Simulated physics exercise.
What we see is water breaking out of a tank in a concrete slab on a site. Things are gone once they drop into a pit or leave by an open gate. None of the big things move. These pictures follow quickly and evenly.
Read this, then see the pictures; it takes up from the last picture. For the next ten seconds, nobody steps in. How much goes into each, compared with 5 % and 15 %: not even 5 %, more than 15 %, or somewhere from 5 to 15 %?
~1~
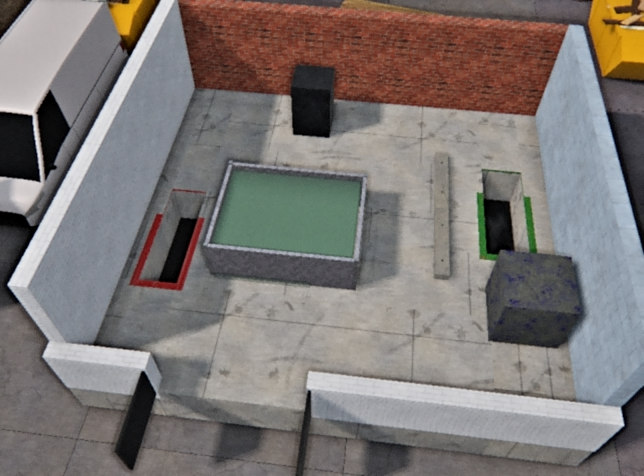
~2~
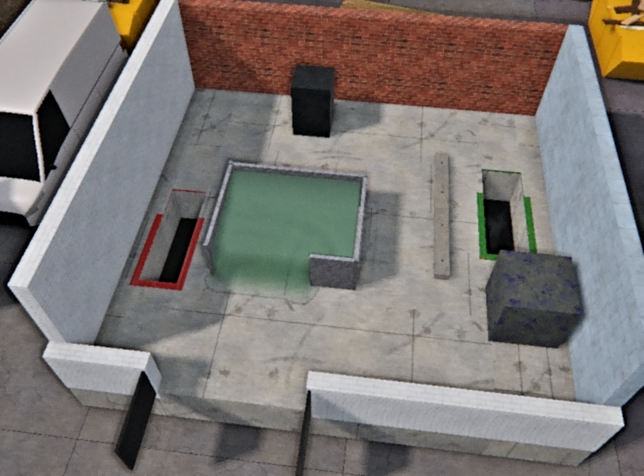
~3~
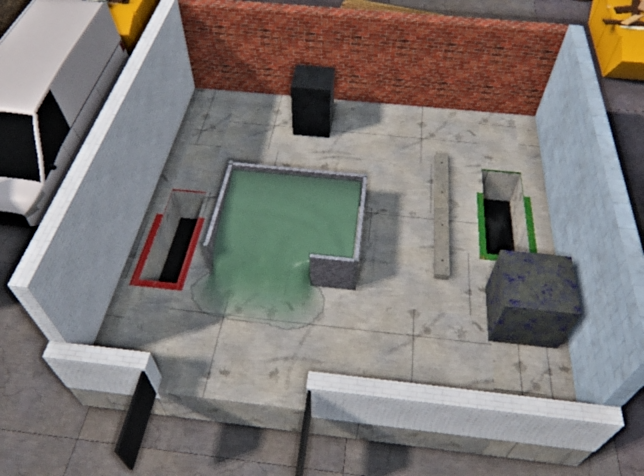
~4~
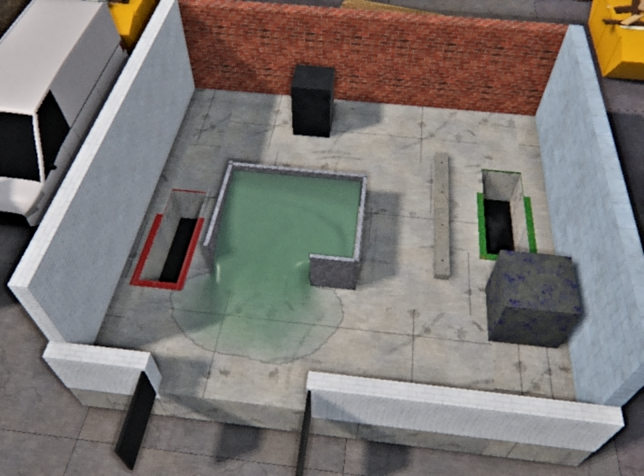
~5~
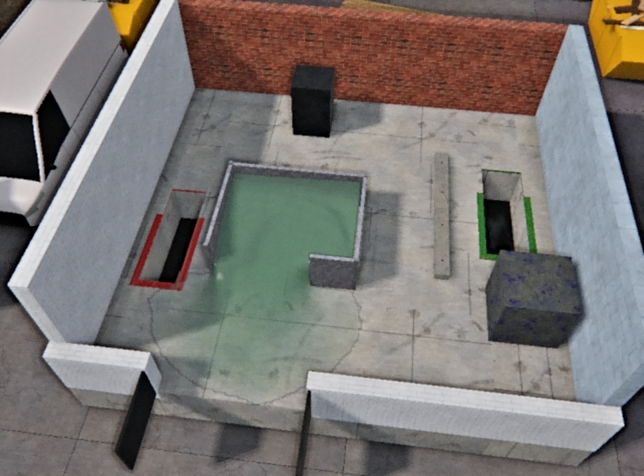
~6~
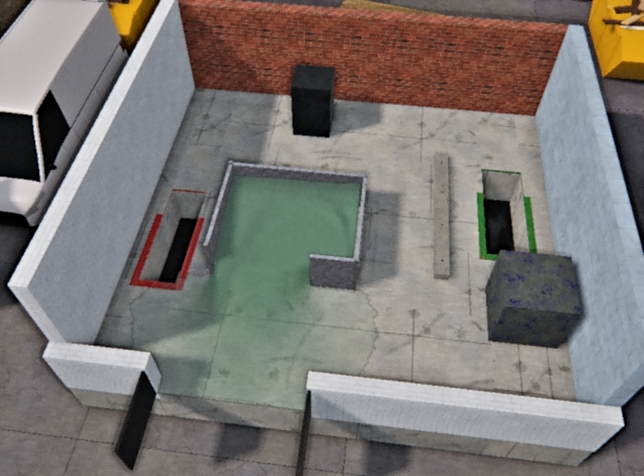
Compared with the marks: The gate gets more than 15 %; the red pit gets from 5 to 15 %; the green pit gets not even 5 %.
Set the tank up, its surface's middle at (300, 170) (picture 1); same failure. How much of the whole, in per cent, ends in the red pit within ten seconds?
I'd put the red pit at 15 per cent of the whole.
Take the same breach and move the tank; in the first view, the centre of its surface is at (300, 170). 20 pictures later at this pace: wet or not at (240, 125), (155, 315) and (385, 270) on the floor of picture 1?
In that order: Dry, under water, dry.
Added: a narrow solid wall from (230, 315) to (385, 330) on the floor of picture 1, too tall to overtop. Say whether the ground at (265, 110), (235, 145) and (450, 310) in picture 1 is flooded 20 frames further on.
Taken in turn, the three points are unsoaked, unsoaked and soaked.
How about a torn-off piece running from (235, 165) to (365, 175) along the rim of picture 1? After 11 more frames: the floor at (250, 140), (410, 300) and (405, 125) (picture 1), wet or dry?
Going point by point: Waterlogged, left unwetted, waterlogged.
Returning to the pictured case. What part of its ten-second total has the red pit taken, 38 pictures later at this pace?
That comes out to 70 per cent by my count.
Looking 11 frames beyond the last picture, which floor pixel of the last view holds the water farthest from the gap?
Near (552, 423).
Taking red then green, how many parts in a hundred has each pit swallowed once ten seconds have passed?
Around 10 per cent, then around 0 per cent.
A moment on, water covers 20 % of the floor; the gate 14 %, the red pit 0 %, the green pit 0 %.
Next, water covers 20 % of the floor; the gate 30 %, the red pit 0 %, the green pit 0 %.
Then, water covers 30 % of the floor; the gate 45 %, the red pit 3 %, the green pit 0 %.
Later, water covers 30 % of the floor; the gate 60 %, the red pit 7 %, the green pit 0 %.
In the end, water covers 30 % of the floor; the gate 69 %, the red pit 11 %, the green pit 0 %.
